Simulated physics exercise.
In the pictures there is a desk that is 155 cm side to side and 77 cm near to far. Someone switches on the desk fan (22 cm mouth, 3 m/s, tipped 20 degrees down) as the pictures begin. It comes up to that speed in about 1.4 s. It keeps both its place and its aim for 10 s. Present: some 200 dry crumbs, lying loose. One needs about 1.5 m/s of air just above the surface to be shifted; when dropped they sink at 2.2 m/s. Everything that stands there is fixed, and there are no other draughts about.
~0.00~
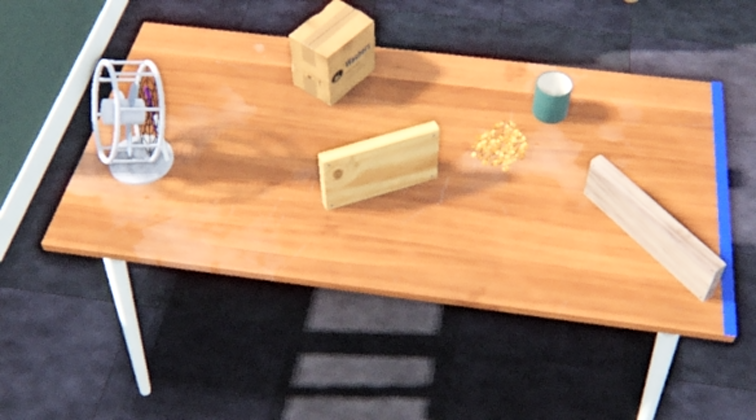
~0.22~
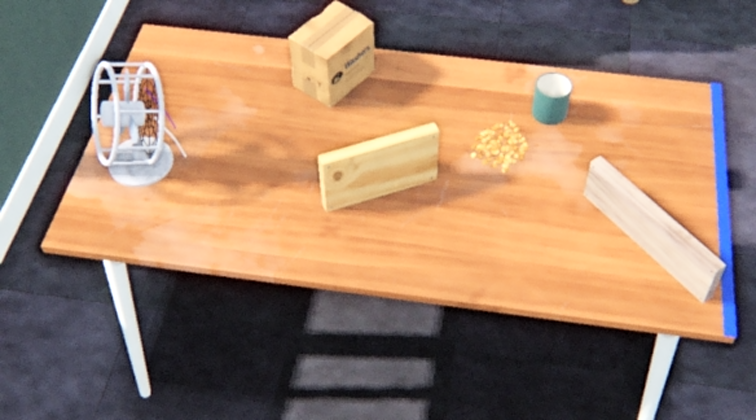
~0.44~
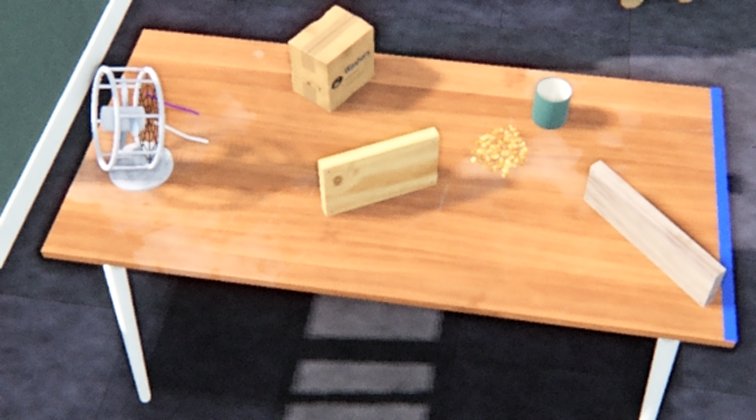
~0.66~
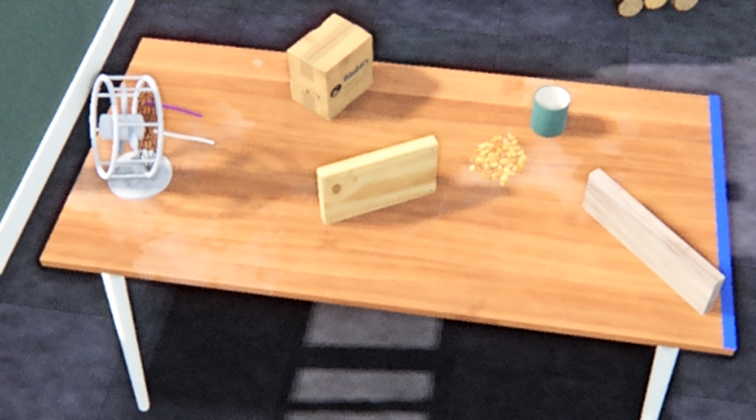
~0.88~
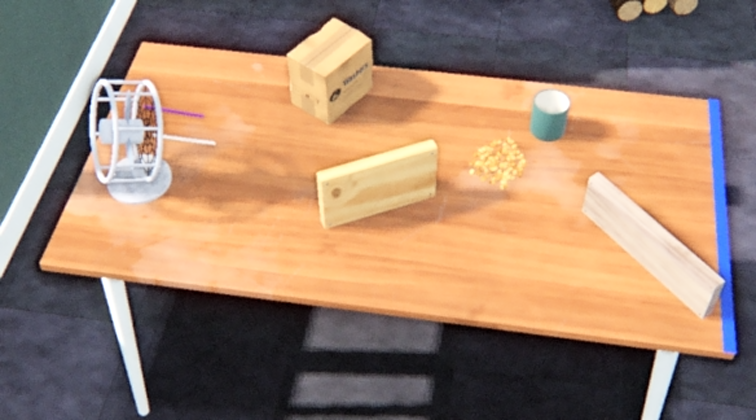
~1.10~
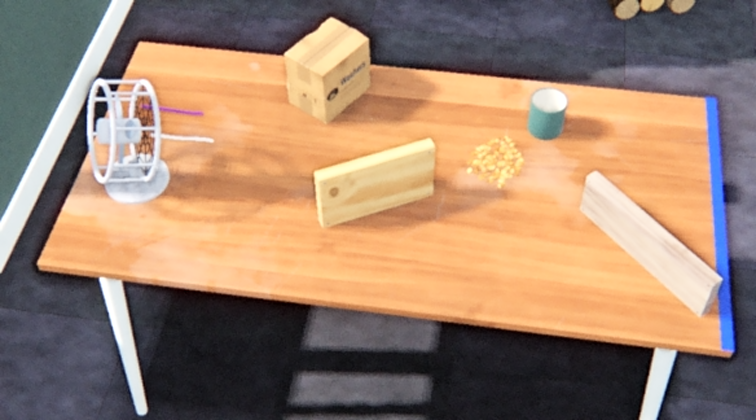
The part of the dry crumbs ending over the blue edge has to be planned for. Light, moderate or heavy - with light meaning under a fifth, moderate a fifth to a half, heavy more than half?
Heavy.
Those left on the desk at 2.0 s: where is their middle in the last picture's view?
Their middle would be near (642, 208) in the last picture.
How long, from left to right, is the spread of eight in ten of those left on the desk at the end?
Roughly 30 cm.
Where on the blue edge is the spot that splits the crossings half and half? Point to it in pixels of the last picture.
About (722, 186).
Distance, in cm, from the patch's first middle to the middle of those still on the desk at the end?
Close to 35 cm.
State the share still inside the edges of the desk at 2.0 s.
Reading: About 30 %.
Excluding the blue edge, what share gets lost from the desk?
It comes out at some 0 %.
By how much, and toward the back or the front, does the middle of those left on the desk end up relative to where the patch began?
Forward, some 10 cm.
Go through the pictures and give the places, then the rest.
The middle of the dry crumbs is near (500, 145), none has stirred yet and the mouth of the desk fan is at (127, 112), in the first picture.
The middle of the dry crumbs is near (499, 147), none has stirred yet and the blue edge is centred on (728, 199), in the second picture.
The middle of the dry crumbs is near (499, 151), none has stirred yet, the top of a mug is at (554, 89) and the top of a board is at (379, 148), in the third picture.
The middle of the dry crumbs is near (498, 159) and none has stirred yet, in the fourth picture.
The middle of the dry crumbs is near (498, 163) and none has stirred yet, in the fifth picture.
The middle of the dry crumbs is near (495, 162) and none has stirred yet, in the sixth picture.
After 2.0 s, 42 % are on the move or not yet settled, 66 % are over the blue edge; the middle of those still in play is near (646, 201).
After 3.2 s, 16 % are on the move or not yet settled, 72 % are over the blue edge; the middle of those still in play is near (642, 208).
After 5.5 s, 14 % are on the move or not yet settled, 72 % are over the blue edge; the middle of those still in play is near (642, 208).
After 10.0 s, at the end, 72 % are over the blue edge; the middle of those still in play is near (642, 208).
